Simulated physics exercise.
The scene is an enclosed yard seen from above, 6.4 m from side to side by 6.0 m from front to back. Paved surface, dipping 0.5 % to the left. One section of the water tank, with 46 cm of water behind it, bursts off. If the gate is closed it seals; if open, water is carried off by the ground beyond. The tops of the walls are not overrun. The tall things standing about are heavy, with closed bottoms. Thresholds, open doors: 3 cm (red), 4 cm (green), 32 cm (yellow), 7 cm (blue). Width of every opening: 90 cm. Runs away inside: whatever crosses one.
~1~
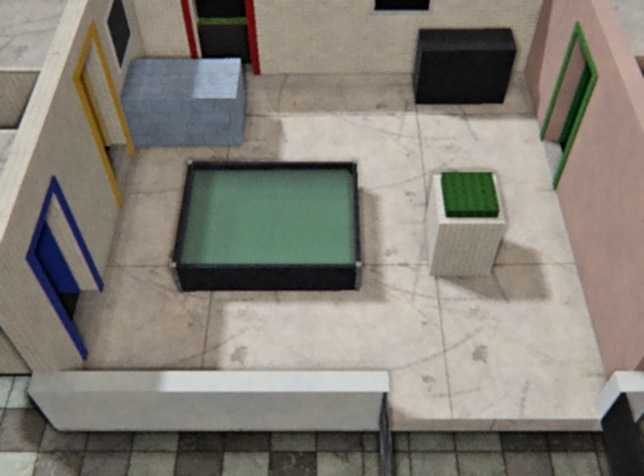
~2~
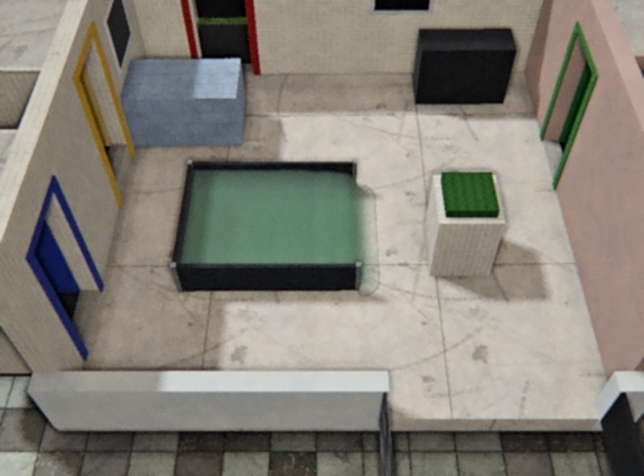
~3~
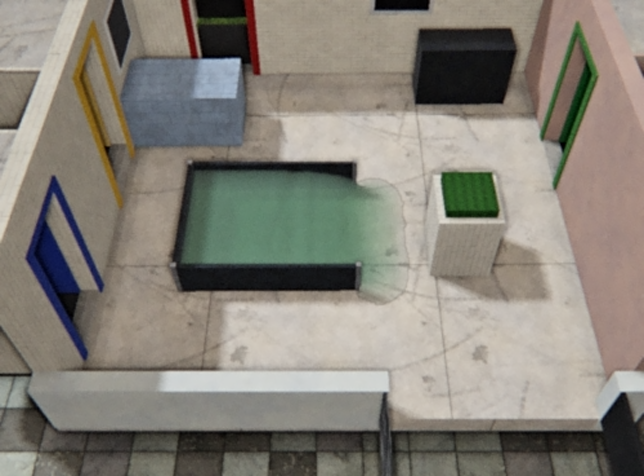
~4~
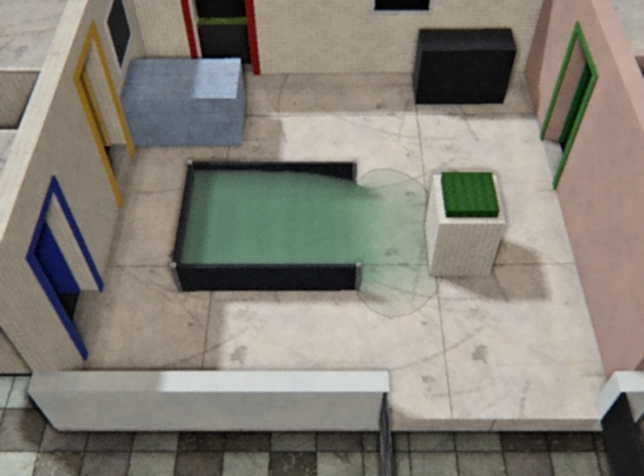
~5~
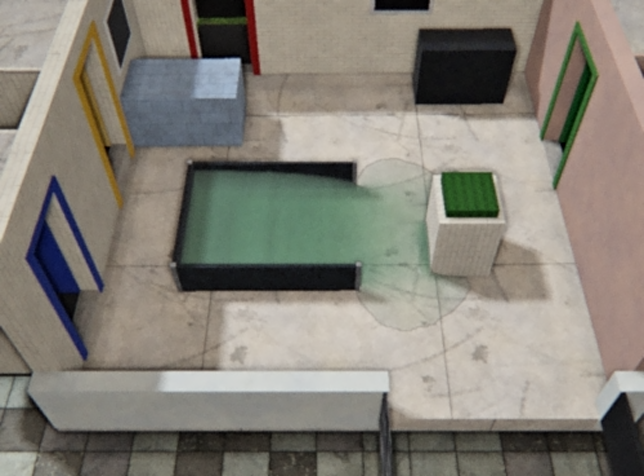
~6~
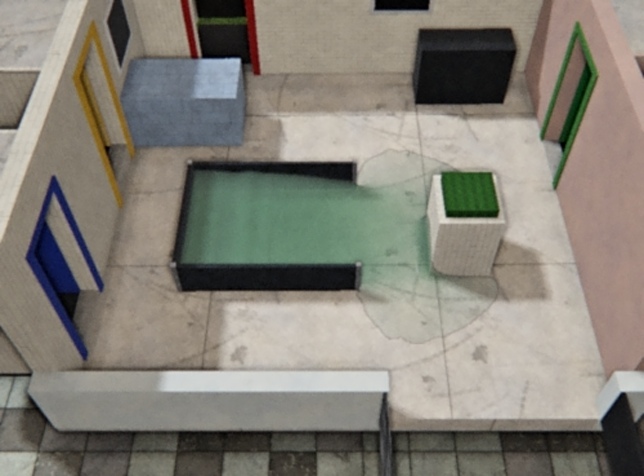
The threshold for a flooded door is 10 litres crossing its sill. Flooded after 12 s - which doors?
The red door is going to top the limit. The green door is going to top the limit. The yellow door is going to fall short of the limit. The blue door is going to fall short of the limit.
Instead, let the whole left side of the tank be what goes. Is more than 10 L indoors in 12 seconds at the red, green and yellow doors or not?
Red falls short; green exceeds; yellow falls short.
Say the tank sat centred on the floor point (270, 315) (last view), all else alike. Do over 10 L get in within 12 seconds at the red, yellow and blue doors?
Red: Beyond limit; yellow: Within limit; blue: Within limit.
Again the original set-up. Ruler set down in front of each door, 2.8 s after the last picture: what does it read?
Readings (cm): Red = 0; green = 12; yellow = 0; blue = 0.
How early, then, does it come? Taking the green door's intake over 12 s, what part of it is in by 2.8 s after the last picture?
About 55 per cent.
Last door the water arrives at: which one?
It's the yellow door that comes last.
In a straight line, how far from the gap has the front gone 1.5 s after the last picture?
Some 4.0 metres from the gap.
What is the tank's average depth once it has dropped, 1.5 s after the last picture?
Around 20 cm on average.
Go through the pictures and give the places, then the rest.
In the first picture, still water, 46 cm deep, in the water tank at (270, 215).
In the second picture, the front is at (367, 290), 0.9 m from the gap at (354, 228); 0.3 m2 of floor is under water; 46 cm left at the back of the water tank.
In the third picture, water pours out at (354, 230) and has run 1.1 m, to (381, 298); typically 9 cm deep outside, 46 cm at the water tank's back.
In the fourth picture, the front is at (426, 294), 1.4 m from the gap at (354, 231); 2.2 m2 of floor is under water; 46 cm left at the back of the water tank.
In the fifth picture, water pours out at (354, 231) and has run 1.7 m, to (462, 290); typically 7 cm deep outside, 46 cm at the water tank's back.
In the sixth picture, the front is at a hidden place, 2.1 m from the gap at (354, 231); 3.8 m2 of floor is under water; 46 cm left at the back of the water tank.
Then, 0.7 s after the last picture water covers 25 % of the floor and is deepest (32 cm) near (422, 254); red door not reached, green door not reached, yellow door not reached, blue door not reached.
Then, 1.5 s after the last picture water covers 40 % of the floor and is deepest (30 cm) near (422, 254); red door not reached, green door 13 cm at the sill, 29 L in, yellow door not reached, blue door not reached.
Then, 2.8 s after the last picture water covers 50 % of the floor and is deepest (22 cm) near (509, 75); red door not reached, green door 12 cm at the sill, 91 L in, yellow door not reached, blue door not reached.
Then, 6.3 s after the last picture water covers 65 % of the floor and is deepest (10 cm) near (145, 107); red door 2 cm at the sill, 0 L in, green door 6 cm at the sill, 157 L in, yellow door not reached, blue door not reached.
Then, 11.3 s after the last picture water covers 85 % of the floor and is deepest (8 cm) near (287, 84); red door 7 cm at the sill, 24 L in, green door 2 cm at the sill, 161 L in, yellow door 3 cm at the sill, 0 L in, blue door 2 cm at the sill, 0 L in.
